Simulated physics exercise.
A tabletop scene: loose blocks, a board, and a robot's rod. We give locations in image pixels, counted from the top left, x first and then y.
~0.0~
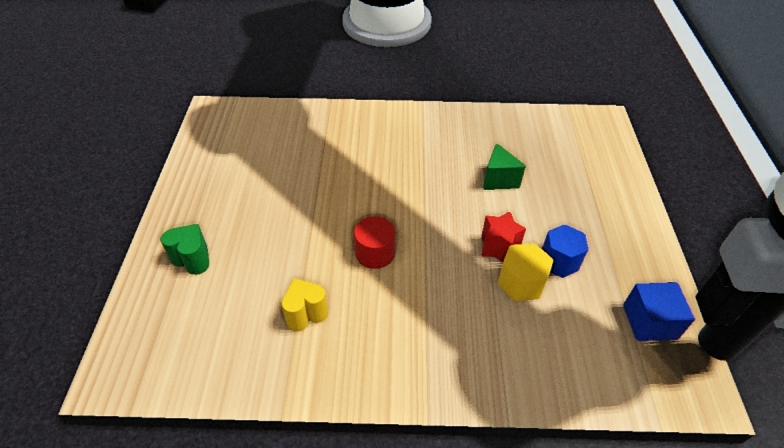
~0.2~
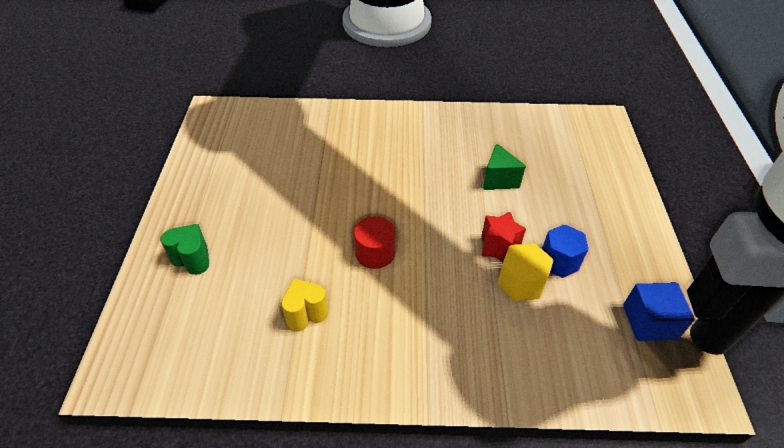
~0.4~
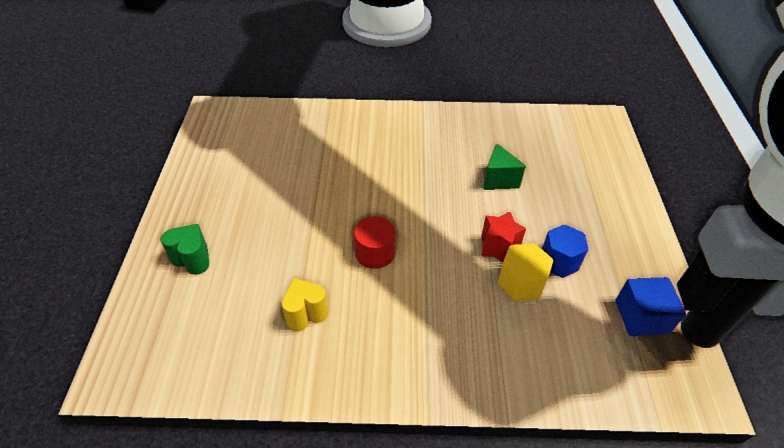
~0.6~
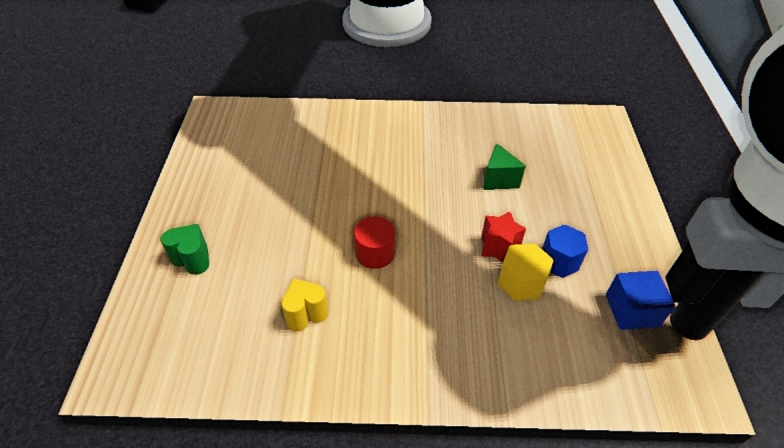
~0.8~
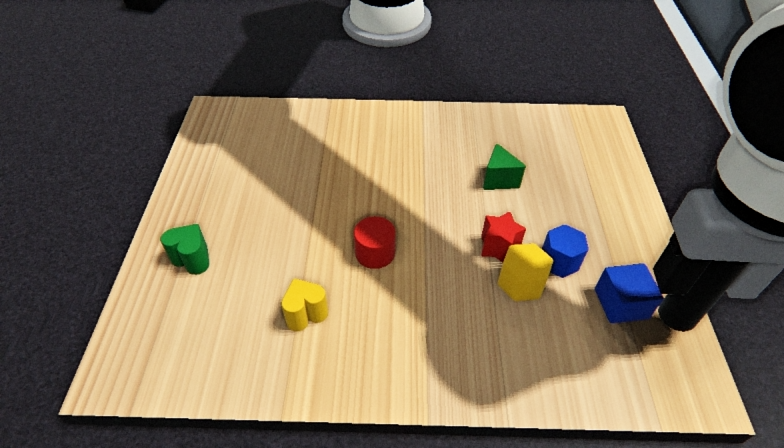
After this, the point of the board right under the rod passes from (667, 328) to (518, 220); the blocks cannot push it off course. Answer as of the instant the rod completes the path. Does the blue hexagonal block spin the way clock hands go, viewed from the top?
Going by the path, yes.
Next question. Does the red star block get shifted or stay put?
Moved away.
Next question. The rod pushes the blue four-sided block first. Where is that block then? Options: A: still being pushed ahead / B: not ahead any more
(B)
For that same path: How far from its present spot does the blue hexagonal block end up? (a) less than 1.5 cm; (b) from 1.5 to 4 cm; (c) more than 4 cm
c
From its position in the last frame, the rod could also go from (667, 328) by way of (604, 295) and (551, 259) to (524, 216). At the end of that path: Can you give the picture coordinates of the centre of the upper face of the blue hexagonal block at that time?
At pixel (499, 180).
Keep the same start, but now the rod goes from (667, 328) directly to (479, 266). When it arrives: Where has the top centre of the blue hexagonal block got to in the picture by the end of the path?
The point I'd pick in the picture is (543, 202).
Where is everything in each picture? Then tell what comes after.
Tip of the rod (718, 344), middles of tops, red star block (504, 226), yellow hexagonal block (528, 261), blue hexagonal block (568, 240), blue four-sided block (665, 301), in the first frame.
Rod (709, 338), nothing pushed, in the second frame.
Rod (700, 332), blue four-sided block (657, 296), in the third frame.
Rod (689, 324), blue four-sided block (646, 289), in the fourth frame.
Rod (677, 316), red star block (504, 226), yellow hexagonal block (528, 261), blue hexagonal block (568, 240), blue four-sided block (634, 282), in the fifth frame.
What follows on the original path. One third of the way, rod (619, 275); blue hexagonal block (546, 227), turned 15° clockwise; blue four-sided block (577, 256), turned 35° anticlockwise.
Two thirds of the way, rod (568, 239); red star block (483, 217), turned 70° anticlockwise; yellow hexagonal block (508, 268), turned 20° anticlockwise; blue hexagonal block (512, 206), turned 70° clockwise; blue four-sided block (535, 237), turned 80° anticlockwise.
At the end, rod (522, 207); red star block (476, 216), turned 90° anticlockwise; yellow hexagonal block (507, 269), turned 20° anticlockwise; blue hexagonal block (489, 190), turned 50° clockwise; blue four-sided block (519, 231), turned 120° anticlockwise.
